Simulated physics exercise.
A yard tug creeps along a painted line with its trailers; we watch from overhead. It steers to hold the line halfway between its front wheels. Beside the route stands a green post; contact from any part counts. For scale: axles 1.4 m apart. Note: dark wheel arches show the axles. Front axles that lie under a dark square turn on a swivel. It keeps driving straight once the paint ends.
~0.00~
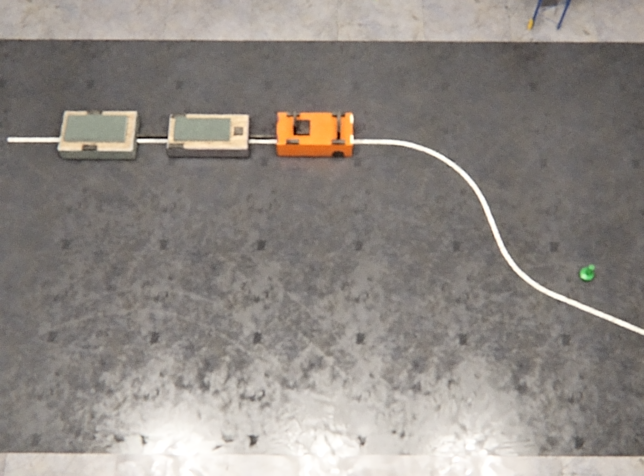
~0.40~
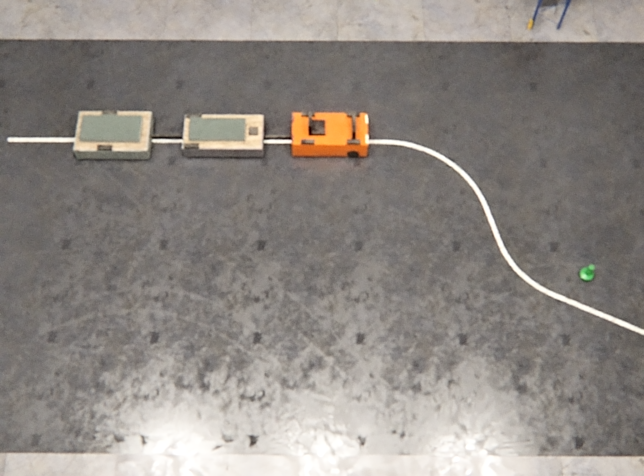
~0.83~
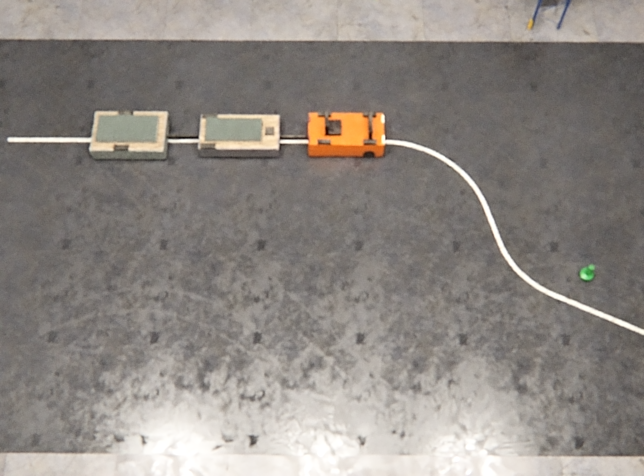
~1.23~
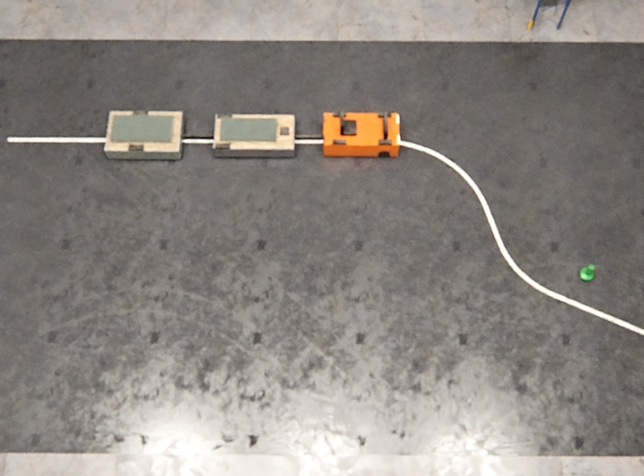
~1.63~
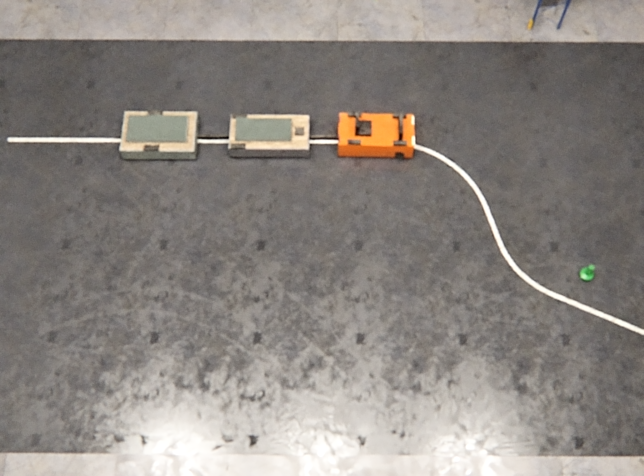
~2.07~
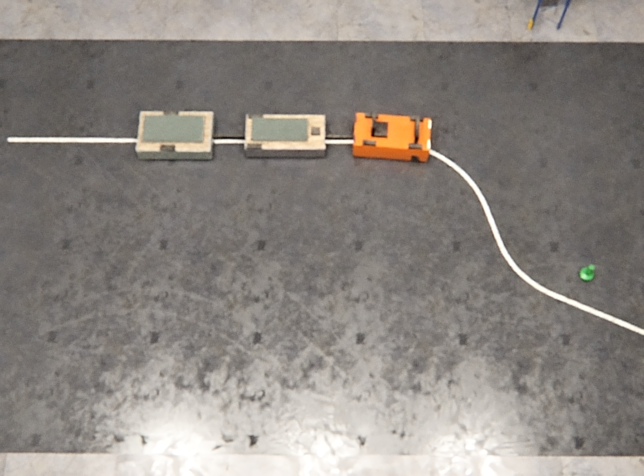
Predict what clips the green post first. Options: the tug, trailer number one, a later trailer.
First touch: Nearest trailer.
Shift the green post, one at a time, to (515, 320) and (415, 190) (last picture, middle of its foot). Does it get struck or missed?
The first place is left alone and the second is contacted.
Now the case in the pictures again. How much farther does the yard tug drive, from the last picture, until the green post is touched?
The touch comes after about 10.5 m of further driving.
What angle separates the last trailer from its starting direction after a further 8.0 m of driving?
Roughly 30°.
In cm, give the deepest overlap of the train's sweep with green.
For green, it's 40.
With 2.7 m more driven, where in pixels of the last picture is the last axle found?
Near (247, 131).
By 6.1 s, the last axle is at (304, 133) of the last picture, 5 cm off the line.
By 10.9 s, the last axle is at (450, 194) of the last picture, 105 cm off the line; the first trailer has hit green.
By 14.1 s, the last axle is at (554, 265) of the last picture, 60 cm off the line.
By 18.1 s, the last axle is out of the picture, 15 cm off the line; 1 of 1 struck in all.
